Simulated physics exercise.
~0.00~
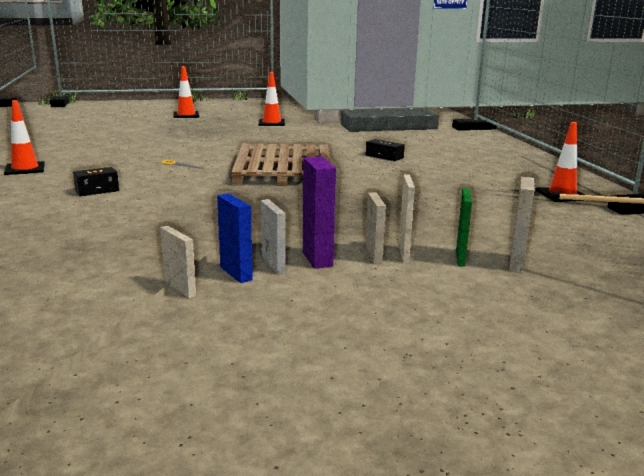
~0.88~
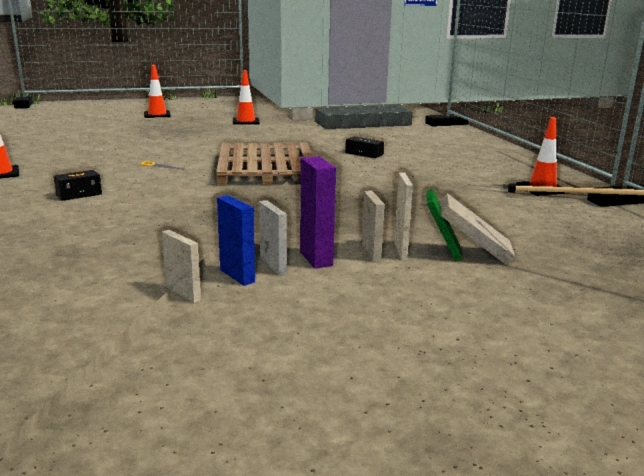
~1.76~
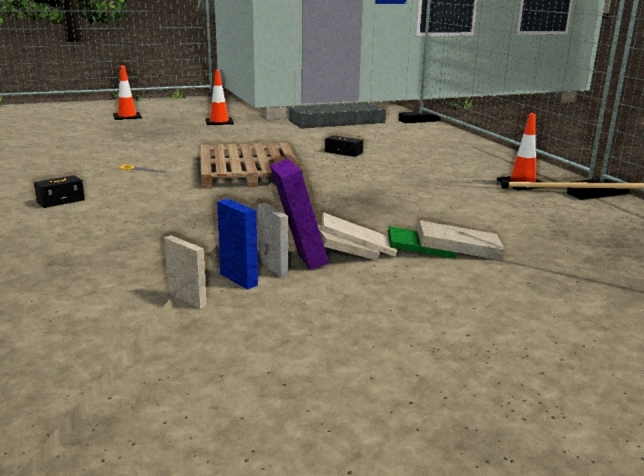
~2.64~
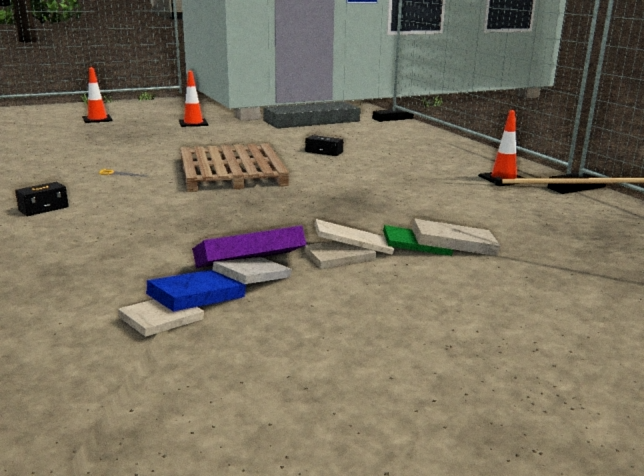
The pale slab at the right end of a curved row tipped left into the green one, and the slabs toppled one after another through the tall purple one to the blue and the last pale one, until all lay flat on the dirt.
